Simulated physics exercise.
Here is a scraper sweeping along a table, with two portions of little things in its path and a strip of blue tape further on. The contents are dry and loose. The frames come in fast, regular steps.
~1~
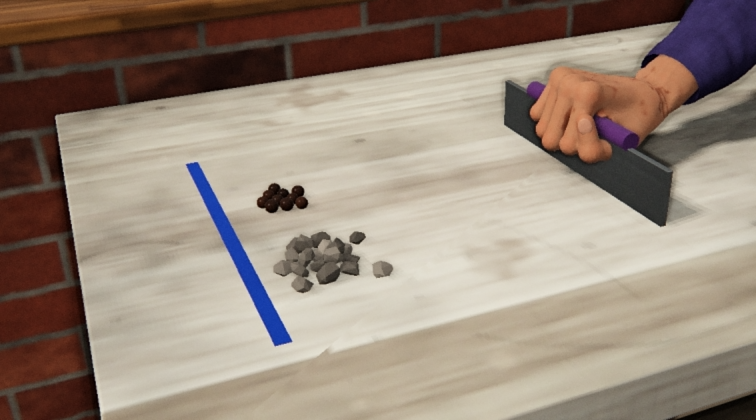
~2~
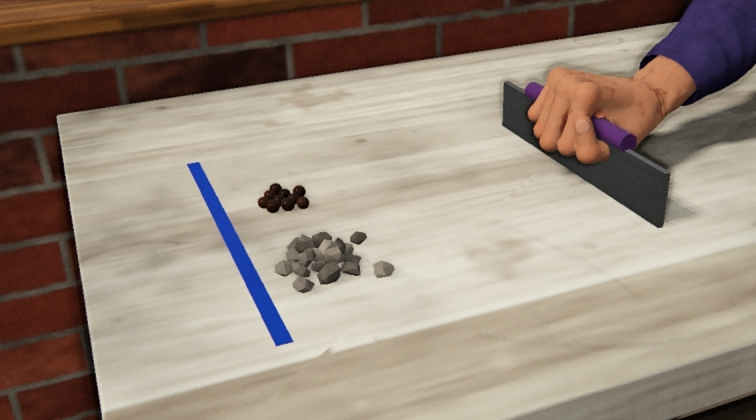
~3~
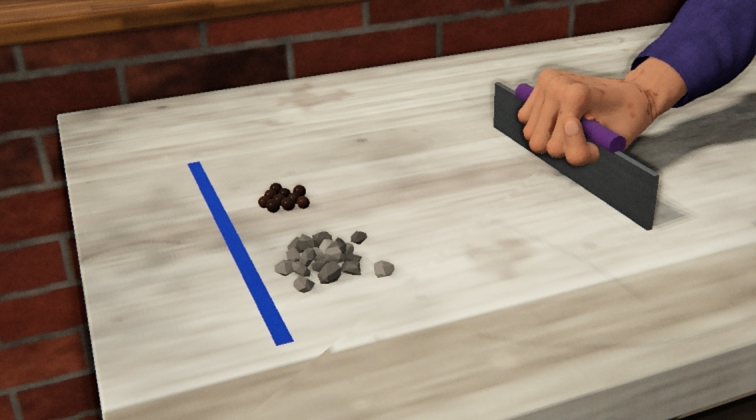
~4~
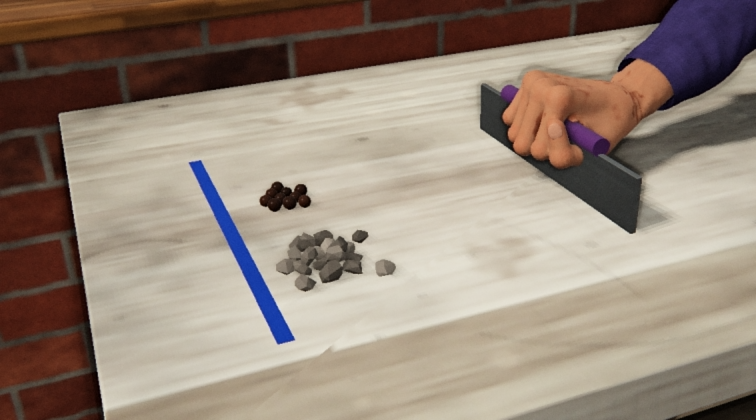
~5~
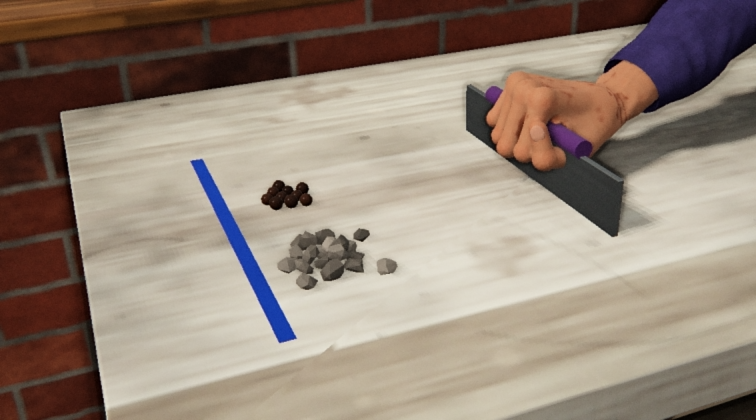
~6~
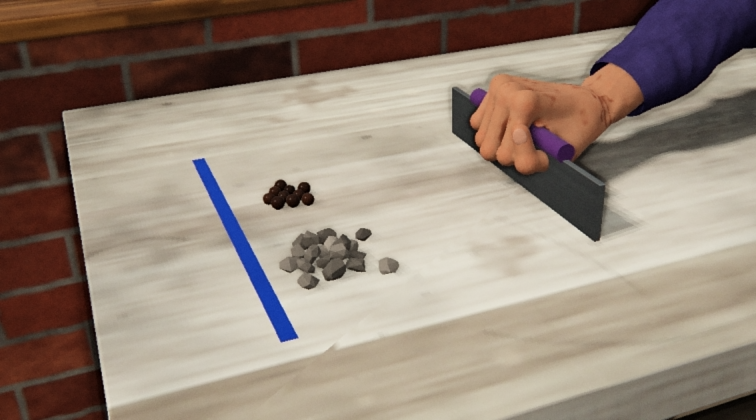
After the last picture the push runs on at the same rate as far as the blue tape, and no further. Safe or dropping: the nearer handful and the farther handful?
Nearer handful: It remains up there. Farther handful: It partly drops off.
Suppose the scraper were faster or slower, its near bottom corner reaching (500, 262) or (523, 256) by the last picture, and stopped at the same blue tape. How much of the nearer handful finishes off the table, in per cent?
First some 0, then 0 per cent.
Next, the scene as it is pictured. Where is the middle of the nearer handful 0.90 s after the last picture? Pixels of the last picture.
Around (214, 280).
Then, 0.44 s after the last picture, scraper still moving, near (372, 156); nearer handful all on the table, its front near (290, 264); farther handful all on the table, its front near (269, 199).
Then, 0.90 s after the last picture, scraper stopped at the blue tape; nearer handful all on the table, its front near (178, 291); farther handful all on the table, its front near (177, 223).
Then, 1.18 s after the last picture, scraper stopped at the blue tape; nearer handful all on the table, its front near (176, 291); farther handful all on the table, its front near (83, 227).
At rest, scraper stopped at the blue tape; nearer handful all on the table, its front near (176, 291); farther handful all over the edge.
